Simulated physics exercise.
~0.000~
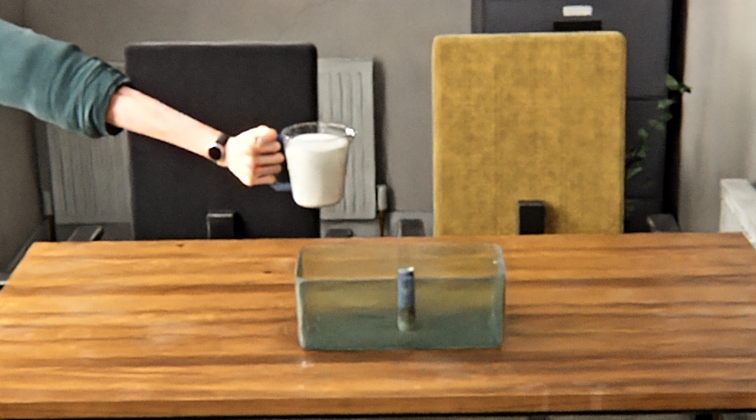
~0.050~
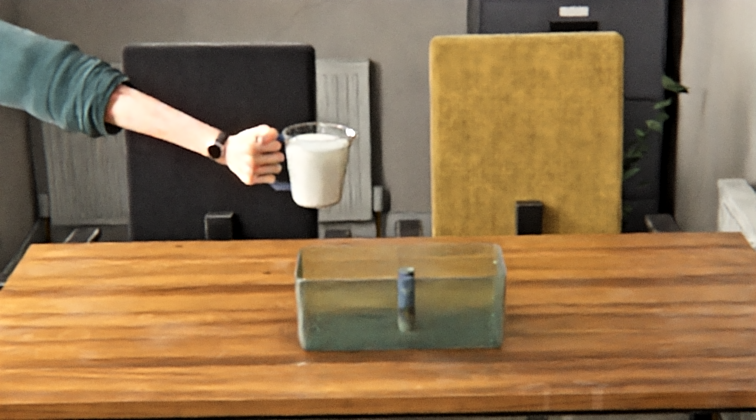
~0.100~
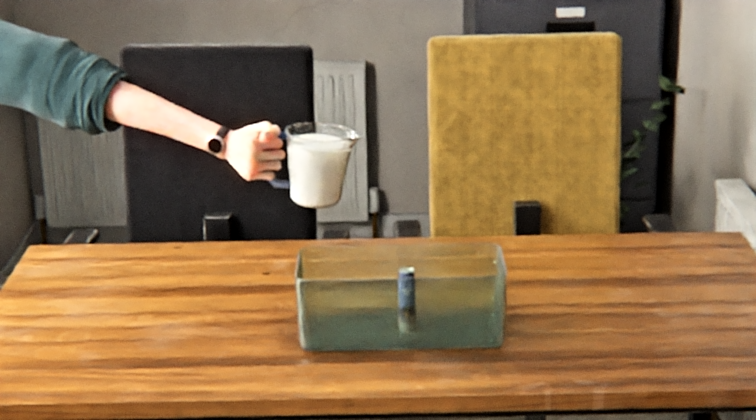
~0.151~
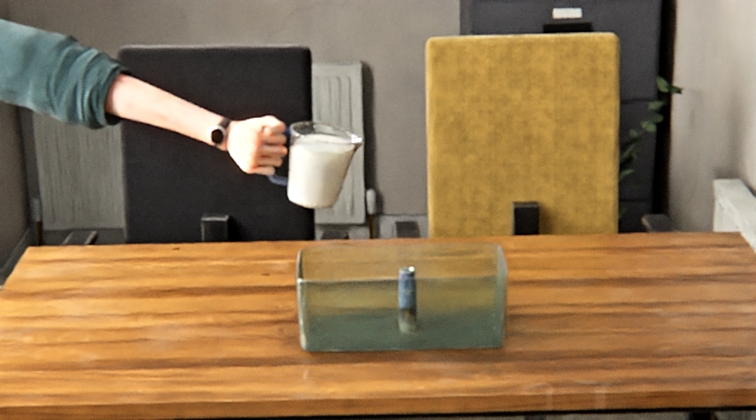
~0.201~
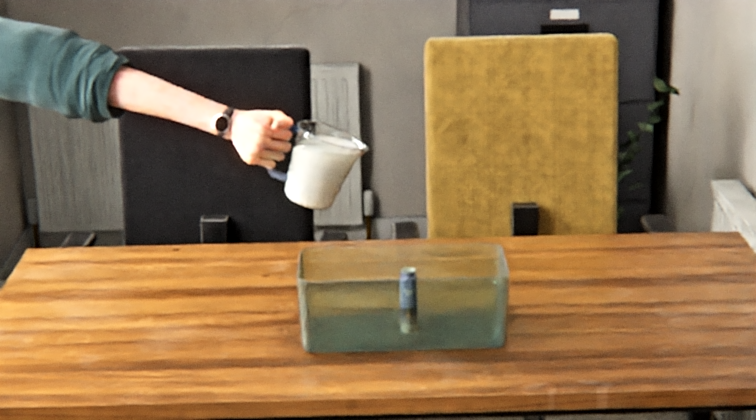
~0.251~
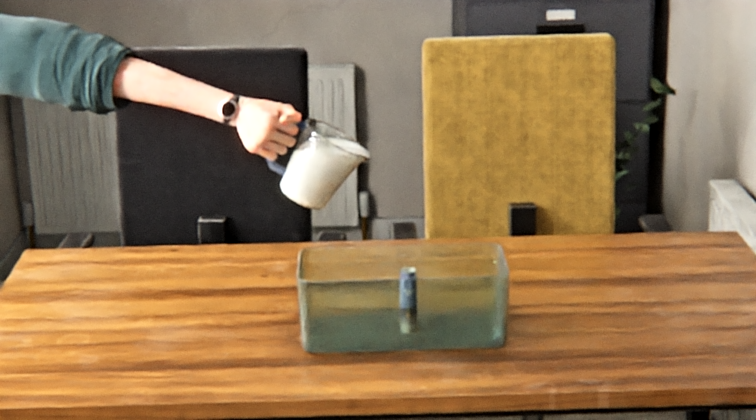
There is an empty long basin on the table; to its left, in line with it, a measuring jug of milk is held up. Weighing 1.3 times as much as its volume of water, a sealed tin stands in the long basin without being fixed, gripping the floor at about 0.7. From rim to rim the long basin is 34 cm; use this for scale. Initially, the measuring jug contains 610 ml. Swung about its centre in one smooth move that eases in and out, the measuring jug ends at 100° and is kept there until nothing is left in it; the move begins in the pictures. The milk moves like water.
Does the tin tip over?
Yes, tipped over.
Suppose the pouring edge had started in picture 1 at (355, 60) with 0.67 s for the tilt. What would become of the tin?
Then the tin remains standing.
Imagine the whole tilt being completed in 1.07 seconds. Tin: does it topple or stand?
The tin tumbles.
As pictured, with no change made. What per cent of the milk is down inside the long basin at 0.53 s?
The basin holds roughly 14 in a hundred parts at that moment.
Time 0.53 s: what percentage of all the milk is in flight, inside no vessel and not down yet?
Around 30 percent.
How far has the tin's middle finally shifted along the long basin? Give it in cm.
7.5 cm.
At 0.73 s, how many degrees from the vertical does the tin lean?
Near 0 degrees.
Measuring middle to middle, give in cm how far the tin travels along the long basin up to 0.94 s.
7 cm, roughly.
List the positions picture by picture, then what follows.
In the first picture, tilt 0°; pouring edge (357, 132); surface from (286, 142) to (348, 141); the long basin's rim runs from (298, 264) to (503, 261); the tin's top is at (406, 272).
In the second picture, tilt 1°; pouring edge (358, 133); surface from (287, 142) to (349, 141).
In the third picture, tilt 5°; pouring edge (361, 136); surface from (289, 141) to (351, 143).
In the fourth picture, tilt 12°; pouring edge (364, 142); surface from (292, 142) to (355, 144).
In the fifth picture, tilt 21°; pouring edge (369, 149); surface from (295, 144) to (361, 146).
In the sixth picture, tilt 31°; pouring edge (371, 157); surface from (293, 154) to (369, 152).
After 0.53 s the tilt is 89° and 55 per cent is still to pour; the tin stands where it began.
After 0.73 s the tilt is 100° and 13 per cent is still to pour; the tin stands where it began.
After 0.94 s the tilt is 100° and 1 per cent is still to pour; the tin lies on its side.
After 1.17 s the tilt is 100° and 0 per cent is still to pour; the tin lies on its side.
In the end the tin lies on its side.
